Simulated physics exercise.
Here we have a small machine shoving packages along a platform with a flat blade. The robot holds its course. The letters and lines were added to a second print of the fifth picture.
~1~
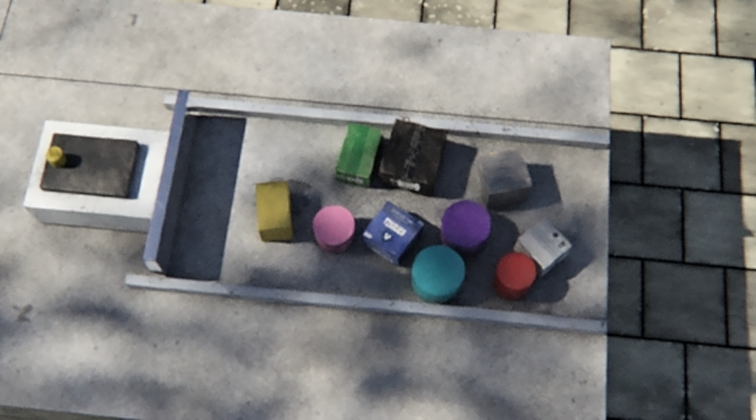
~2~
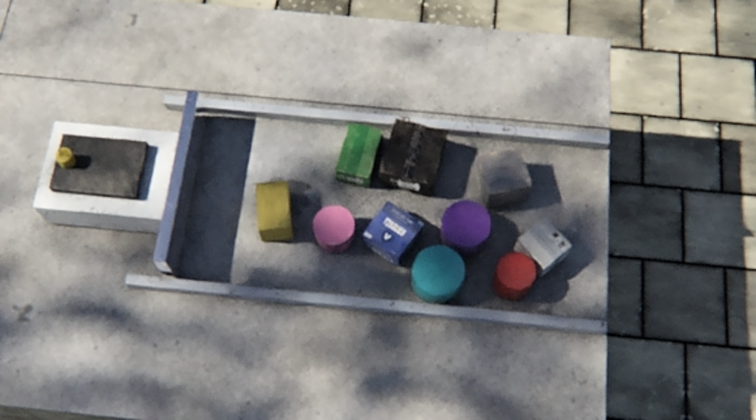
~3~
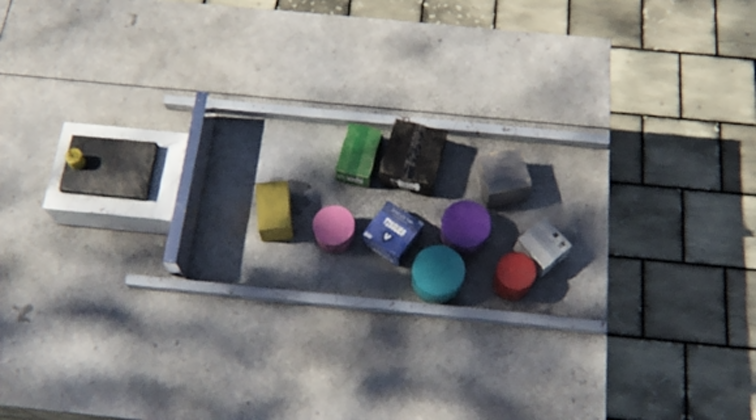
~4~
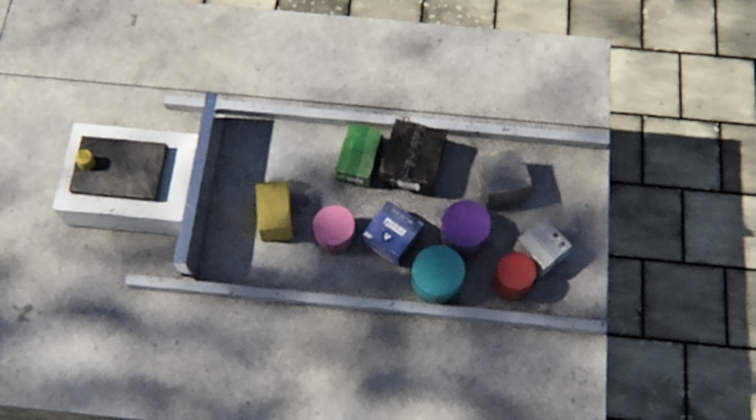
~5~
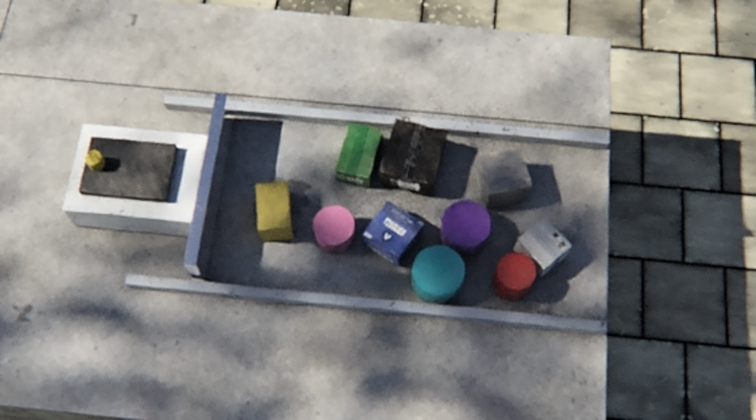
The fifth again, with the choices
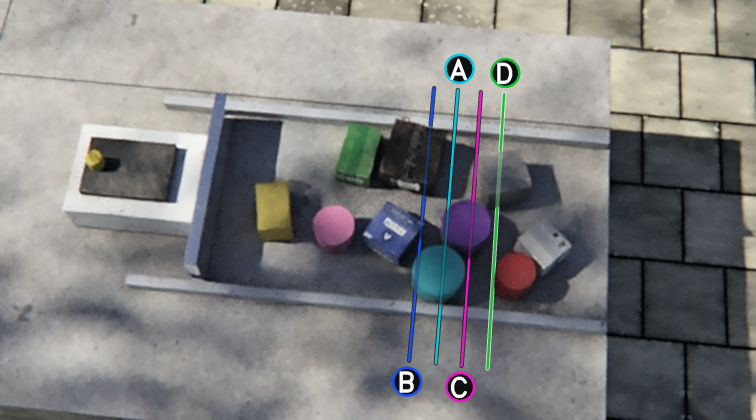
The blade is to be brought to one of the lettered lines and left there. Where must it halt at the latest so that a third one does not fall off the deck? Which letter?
The farthest such stop is D.
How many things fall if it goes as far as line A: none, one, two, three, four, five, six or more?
In all, none.
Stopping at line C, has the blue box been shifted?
Yes.
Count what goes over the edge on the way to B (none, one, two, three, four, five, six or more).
The count is none.
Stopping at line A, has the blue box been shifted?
Yes.
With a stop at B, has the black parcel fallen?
No.
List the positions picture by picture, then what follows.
In the first frame, blue box (393, 234); pink pail (335, 230); white parcel (542, 248).
In the second frame, robot (106, 166); grey crate (503, 178).
In the third frame, robot (115, 167); purple pail (465, 230).
In the fourth frame, robot (126, 168); red canister (514, 277).
In the fifth frame, robot (135, 169); yellow crate (274, 211); blue box (393, 234); pink pail (335, 230).
On the marked copy, A at (447, 219); B at (422, 216); C at (472, 221); D at (496, 223).
Taking D. A third of the way, robot (238, 179); turquoise canister (444, 278); blue box (409, 236).
Two thirds of the way, robot (342, 189); white parcel (547, 250); purple pail (547, 201).
When it is over, robot (424, 196); grey crate over the edge; purple pail over the edge; two fallen.
As for the rest, A is within the limit but short; B is within the limit but short; C is within the limit but short.
